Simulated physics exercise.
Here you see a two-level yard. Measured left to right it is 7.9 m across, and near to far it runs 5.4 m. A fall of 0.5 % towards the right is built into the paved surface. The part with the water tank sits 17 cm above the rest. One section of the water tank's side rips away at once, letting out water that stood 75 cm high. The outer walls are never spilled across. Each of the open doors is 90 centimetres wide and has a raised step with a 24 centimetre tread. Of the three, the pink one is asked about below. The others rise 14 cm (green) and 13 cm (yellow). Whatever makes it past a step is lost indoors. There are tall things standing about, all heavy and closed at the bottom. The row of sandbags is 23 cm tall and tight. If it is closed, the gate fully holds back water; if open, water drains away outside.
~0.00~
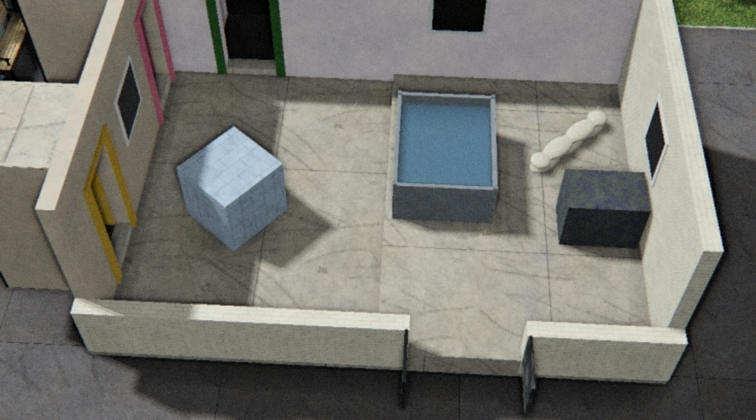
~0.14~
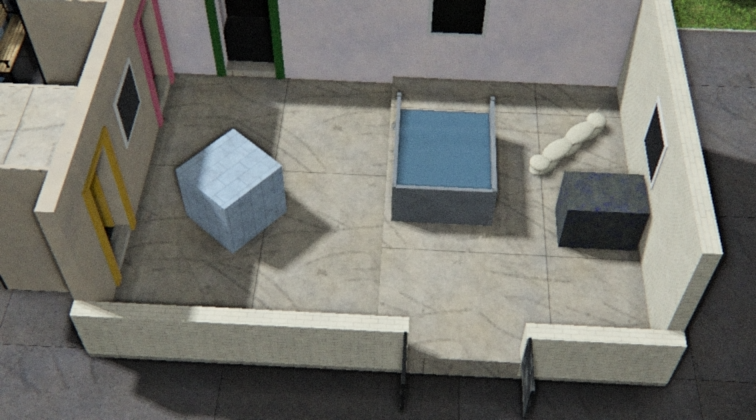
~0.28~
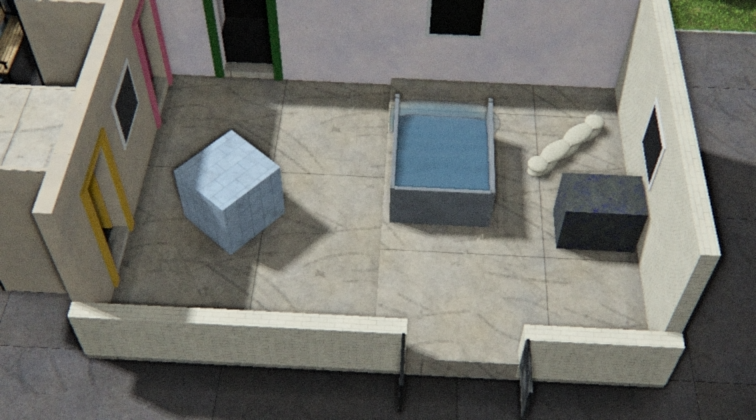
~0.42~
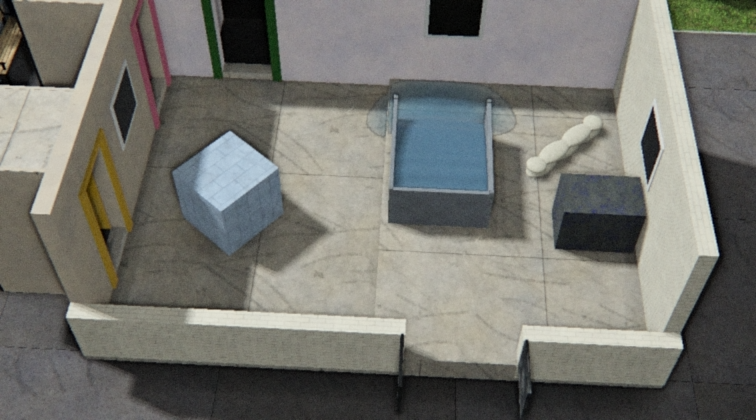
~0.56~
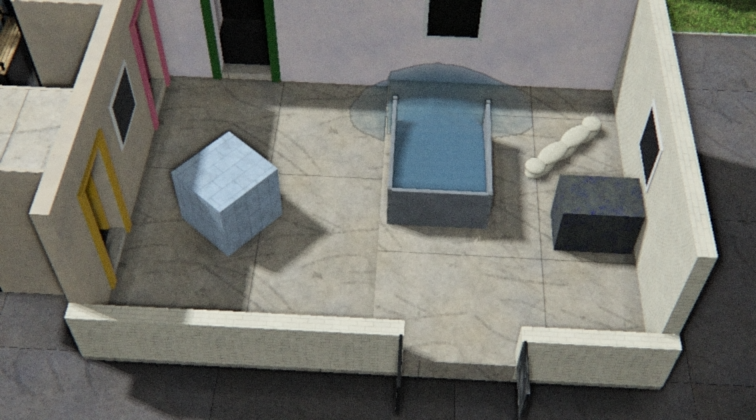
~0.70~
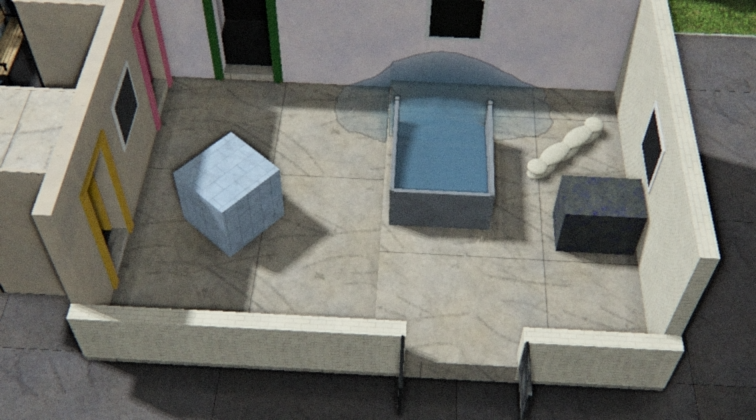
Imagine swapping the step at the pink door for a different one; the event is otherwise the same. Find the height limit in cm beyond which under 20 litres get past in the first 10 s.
The limit sits near 20 cm.
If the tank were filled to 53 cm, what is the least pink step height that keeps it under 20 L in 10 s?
Then around 12.0 centimetres.
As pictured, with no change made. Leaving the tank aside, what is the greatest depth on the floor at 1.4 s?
Up to some 48 centimetres, I'd say.
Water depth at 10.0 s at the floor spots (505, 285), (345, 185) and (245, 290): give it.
I'd read roughly 2, 6 and 3 cm there.
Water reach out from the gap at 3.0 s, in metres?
Around 5.2 m from the gap.
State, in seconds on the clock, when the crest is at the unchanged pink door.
Peak time: Around 2.6 s.
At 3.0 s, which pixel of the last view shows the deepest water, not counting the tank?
Check close to (607, 97).
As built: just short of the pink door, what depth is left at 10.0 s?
Roughly 6.5 cm deep.
After 1.4 s water covers 15 % of the floor, deepest (48 cm) near (433, 89); it has not reached the pink door.
After 3.0 s water covers 40 % of the floor, deepest (32 cm) near (607, 97); 25 cm at the pink door, 8 litres in over its 21 cm step.
After 10.0 s water covers 90 % of the floor, deepest (10 cm) near (622, 210); 7 cm at the pink door, 13 litres in over its 21 cm step.
At the pink door as built, the water arrived by 2.0 s and peaked near 27 cm at 2.6 s.
With a step of 18 cm, 30 litres would have come in within the 10 s; with 24 cm, 4 litres. So under 20 litres takes about 20 cm.
